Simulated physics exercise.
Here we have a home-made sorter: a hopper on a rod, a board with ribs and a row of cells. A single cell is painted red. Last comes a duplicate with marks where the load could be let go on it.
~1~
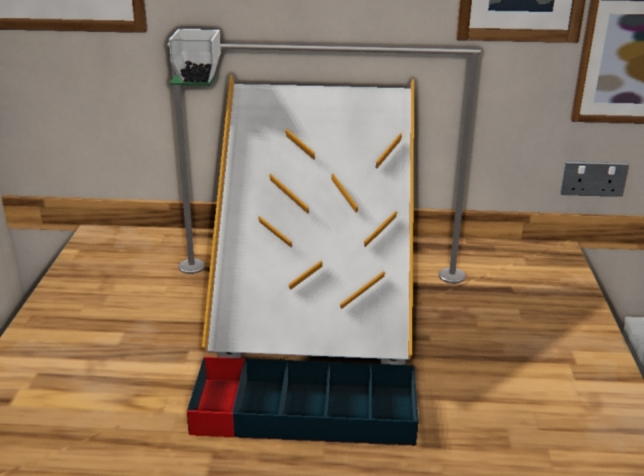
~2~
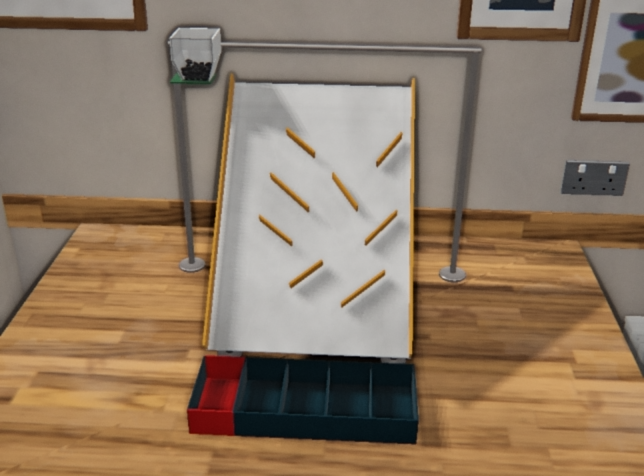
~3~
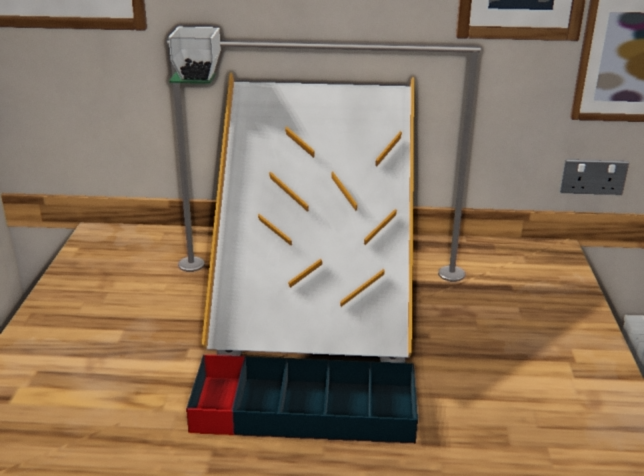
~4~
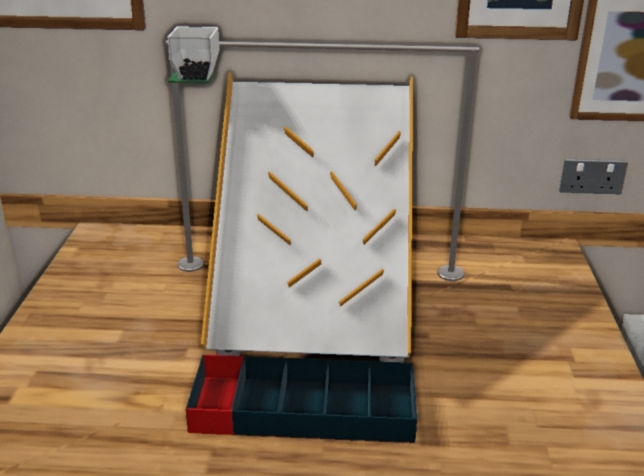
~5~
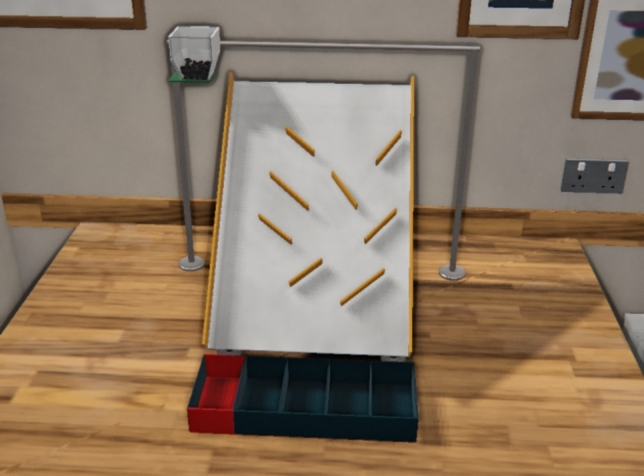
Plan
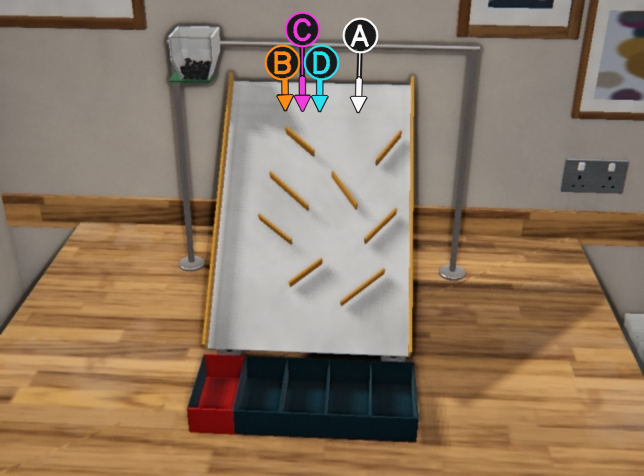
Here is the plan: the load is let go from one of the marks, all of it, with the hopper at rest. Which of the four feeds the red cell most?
Mark B does it best.
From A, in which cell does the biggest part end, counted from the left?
It is the third one.
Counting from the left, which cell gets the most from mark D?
It is the third one.
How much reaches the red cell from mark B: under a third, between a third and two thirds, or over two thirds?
Mark B gives between a third and two thirds.
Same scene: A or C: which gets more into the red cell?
It is C.
On the marked copy, mark A meets the board at (358, 106); mark B meets the board at (285, 104); mark C meets the board at (302, 105); mark D meets the board at (319, 105).
With A, a stray few in the red cell, nearly all in other cells.
With B, about half in the red cell, about half in other cells, a stray few held on the board.
With C, about a quarter in the red cell, most in other cells, a stray few outside the box.
With D, about a quarter in the red cell, most in other cells.
